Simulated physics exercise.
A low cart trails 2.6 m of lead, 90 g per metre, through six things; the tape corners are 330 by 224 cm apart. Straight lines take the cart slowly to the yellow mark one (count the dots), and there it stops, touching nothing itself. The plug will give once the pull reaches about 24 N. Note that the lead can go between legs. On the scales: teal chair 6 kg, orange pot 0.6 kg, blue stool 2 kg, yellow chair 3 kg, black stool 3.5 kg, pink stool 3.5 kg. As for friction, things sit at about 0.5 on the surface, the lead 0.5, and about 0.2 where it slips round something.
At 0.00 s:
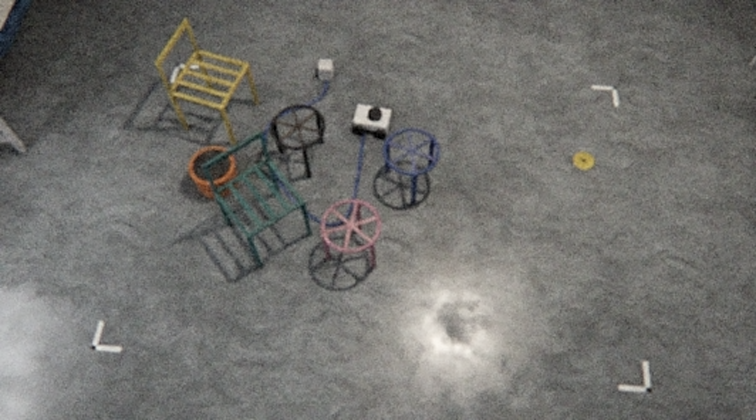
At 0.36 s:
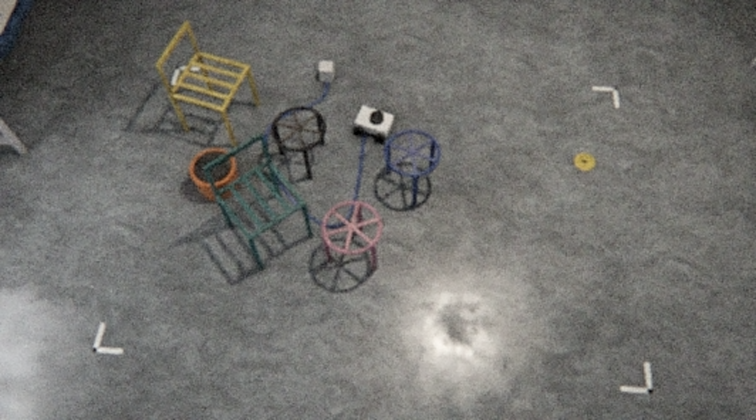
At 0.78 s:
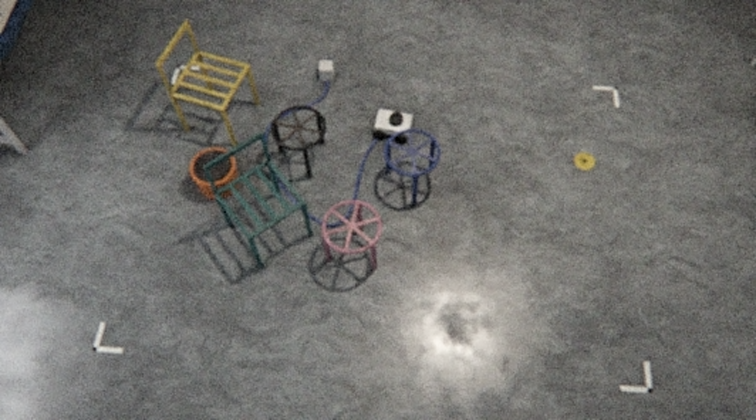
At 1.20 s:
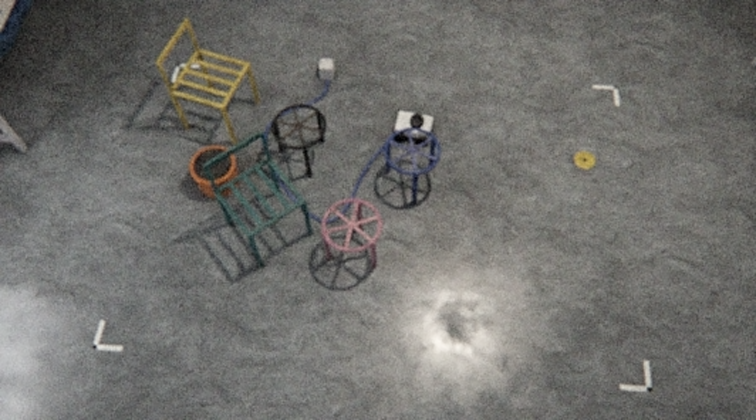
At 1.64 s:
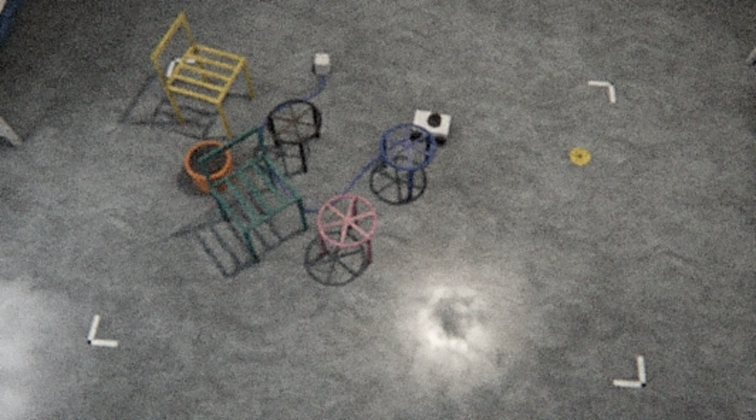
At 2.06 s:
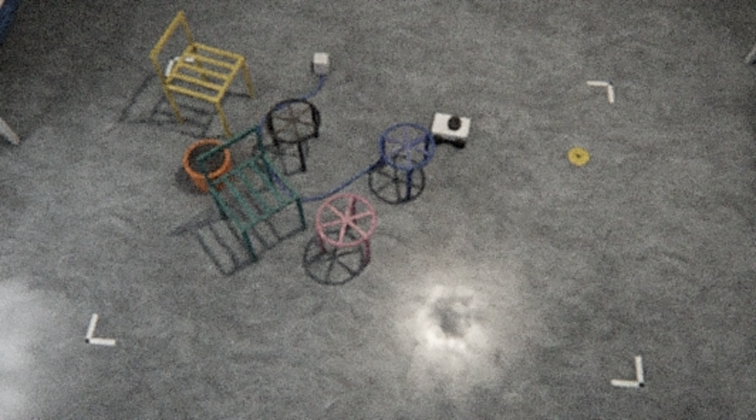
We see a small white cart trailing a blue cable across a grey floor among chairs, stools and an orange pot, rolling right past the far side of the blue stool as the cable swings away from the pink stool.
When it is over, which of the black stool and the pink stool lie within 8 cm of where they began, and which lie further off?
Outcome: The black stool lies further off, the pink stool lies within.
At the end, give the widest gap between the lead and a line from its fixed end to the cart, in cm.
Roughly 70 centimetres.
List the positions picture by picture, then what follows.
The first picture shows pink stool (351, 225); marks (584, 161); lead runs through (319, 99) (361, 155); cart (366, 123).
In the second picture, lead runs through (319, 100) (362, 156); cart (368, 125).
In the third picture, lead runs through (319, 100) (367, 155); cart (387, 128).
In the fourth picture, lead runs through (320, 98) (379, 152); cart (407, 130).
In the fifth picture, lead runs through (315, 93); cart (424, 129).
The sixth picture shows pink stool (346, 219); lead runs through (314, 92) (348, 183); cart (443, 132).
After 2.8 s, cart at (480, 138), lead slack at the fixed end; nothing else has moved.
After 3.5 s, cart at (515, 145), lead slack at the fixed end; nothing else has moved.
After 4.3 s, cart at (547, 151), 10 N at the fixed end; black stool 10 cm off its start at (307, 113).
After 5.0 s, cart at (573, 155), 8 N at the fixed end; black stool 22 cm off its start.
After 5.4 s, cart at (573, 155), 9 N at the fixed end; black stool 22 cm off its start at (322, 106), pink stool 0 cm off its start at (346, 219).
